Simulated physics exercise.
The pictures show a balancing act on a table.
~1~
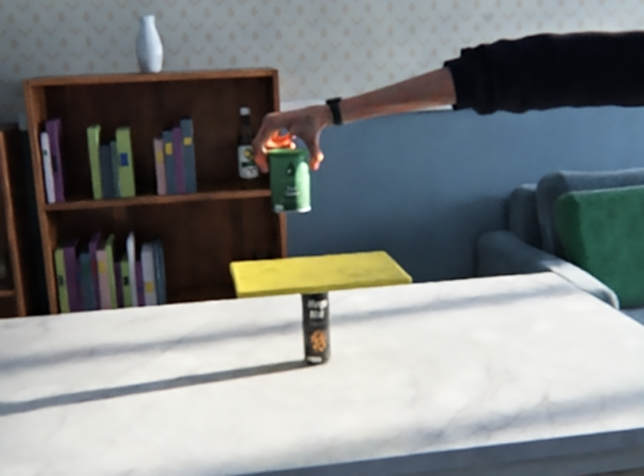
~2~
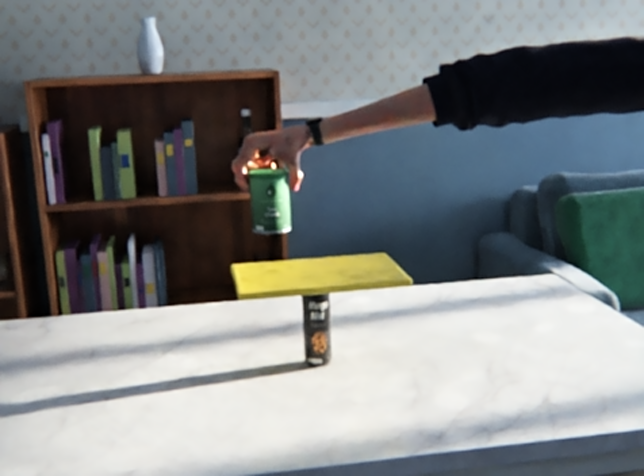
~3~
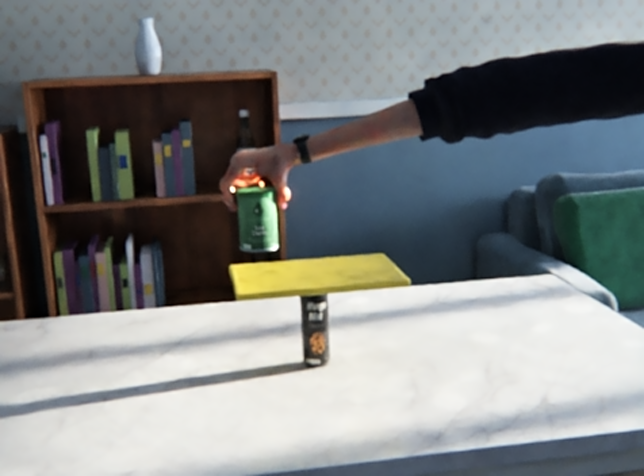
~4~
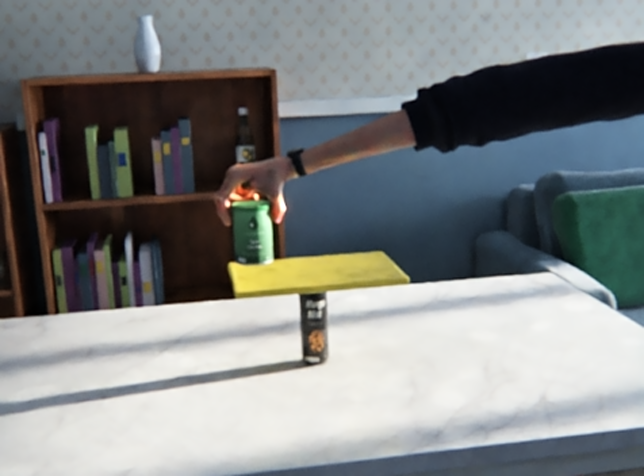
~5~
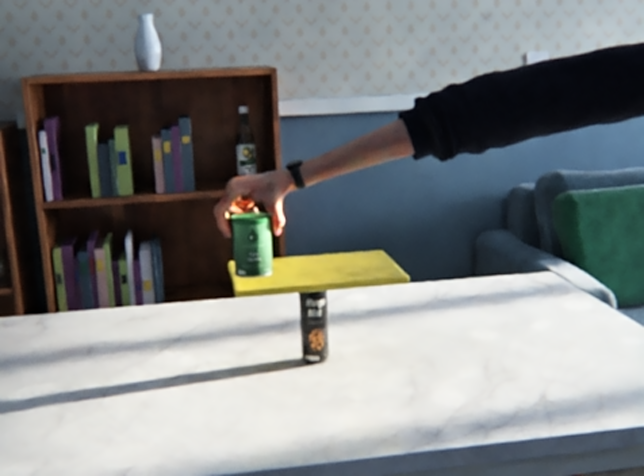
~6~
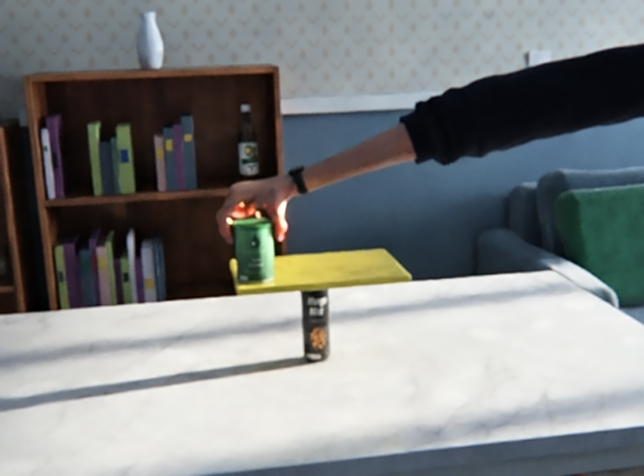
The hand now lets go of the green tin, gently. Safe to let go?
In the end the stack gives way.
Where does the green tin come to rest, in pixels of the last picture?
Near (187, 380).
Then, 0.50 s later than the last frame, green tin now fallen; yellow lid on its side.
Then, 1.00 s later than the last frame, yellow lid now fallen.
When it is over, fallen, yellow lid and green tin; black can as before. End places, in pixels of the last picture, green tin near (187, 380). The stack loses its balance.
